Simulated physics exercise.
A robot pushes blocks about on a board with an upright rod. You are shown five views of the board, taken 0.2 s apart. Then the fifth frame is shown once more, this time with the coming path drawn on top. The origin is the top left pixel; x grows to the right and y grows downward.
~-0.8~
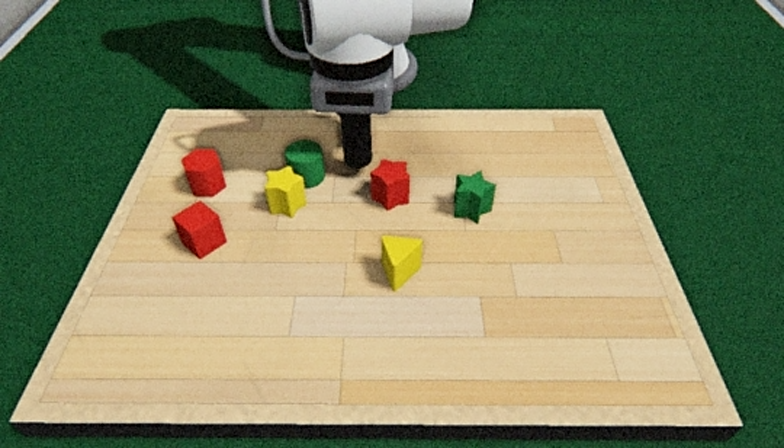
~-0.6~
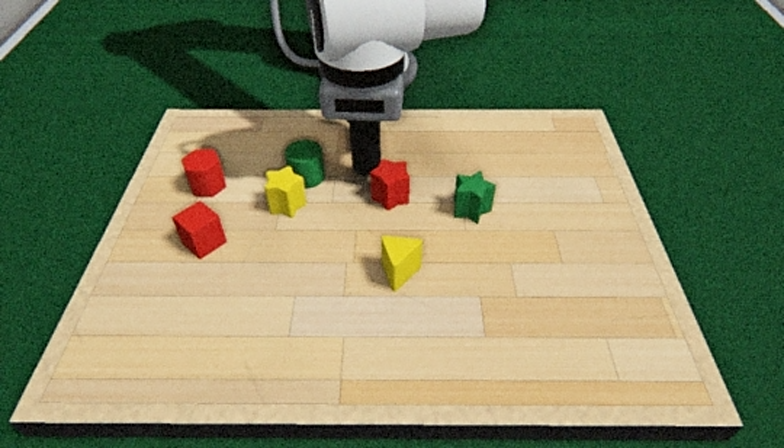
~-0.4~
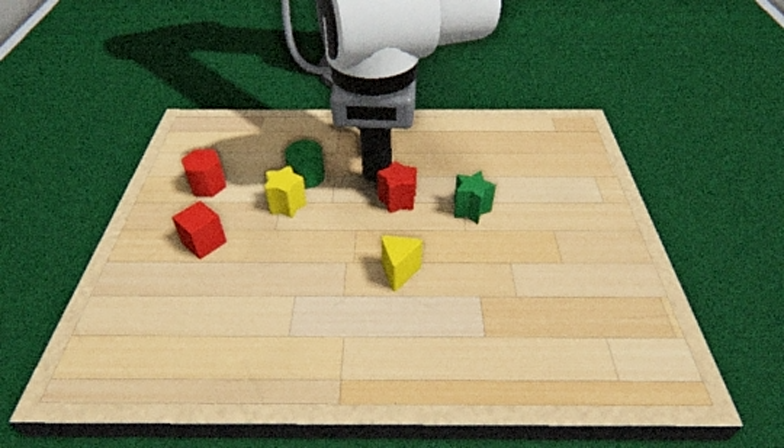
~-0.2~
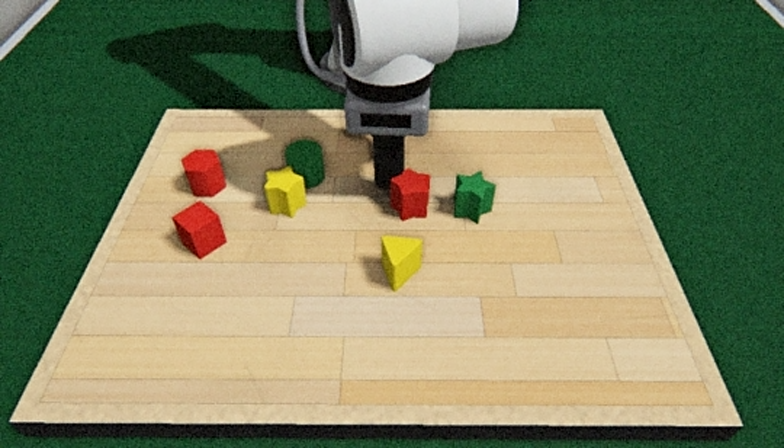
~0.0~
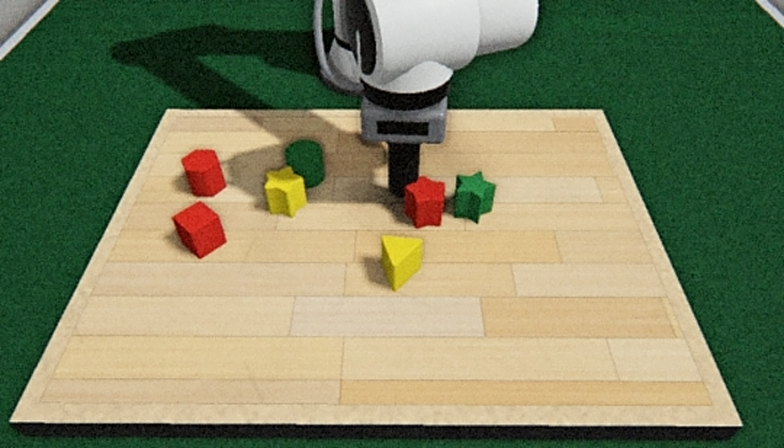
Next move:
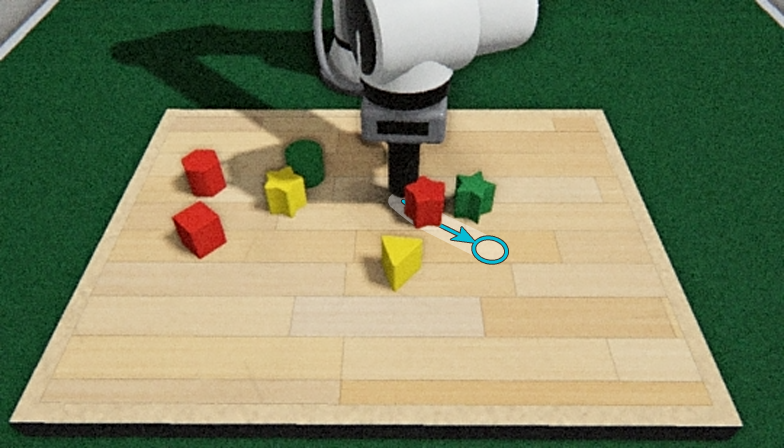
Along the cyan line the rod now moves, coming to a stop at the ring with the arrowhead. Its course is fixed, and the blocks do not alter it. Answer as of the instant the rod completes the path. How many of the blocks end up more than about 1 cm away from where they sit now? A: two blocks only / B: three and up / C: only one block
Letter C.
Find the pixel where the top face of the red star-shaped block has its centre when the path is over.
It sits at (522, 242).
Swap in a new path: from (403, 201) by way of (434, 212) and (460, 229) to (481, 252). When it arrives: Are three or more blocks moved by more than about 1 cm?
Short answer: No.
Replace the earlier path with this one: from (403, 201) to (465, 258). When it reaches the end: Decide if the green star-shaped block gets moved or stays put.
It sits in its place.
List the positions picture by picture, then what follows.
In the first frame, lower end of the rod at (358, 161), tops of blocks, yellow triangle at (399, 246), red star-shaped block at (391, 170), green star-shaped block at (475, 183).
In the second frame, rod at (367, 168), blocks as before.
In the third frame, rod at (377, 175), red star-shaped block at (399, 173).
In the fourth frame, rod at (389, 182), red star-shaped block at (412, 181).
In the fifth frame, rod at (403, 189), yellow triangle at (399, 246), red star-shaped block at (427, 189), green star-shaped block at (475, 183).
The drawn path runs from (403, 201) over (442, 226) to (490, 250).
What follows on the original path. One third of the way, rod at (428, 207); red star-shaped block at (454, 207); green star-shaped block at (479, 185), turned 35° anticlockwise.
Two thirds of the way, rod at (460, 222); red star-shaped block at (488, 224); green star-shaped block at (479, 185), turned 35° anticlockwise.
At the end, rod at (492, 238); yellow triangle not moved; red star-shaped block at (522, 242); green star-shaped block at (480, 185), turned 35° anticlockwise.
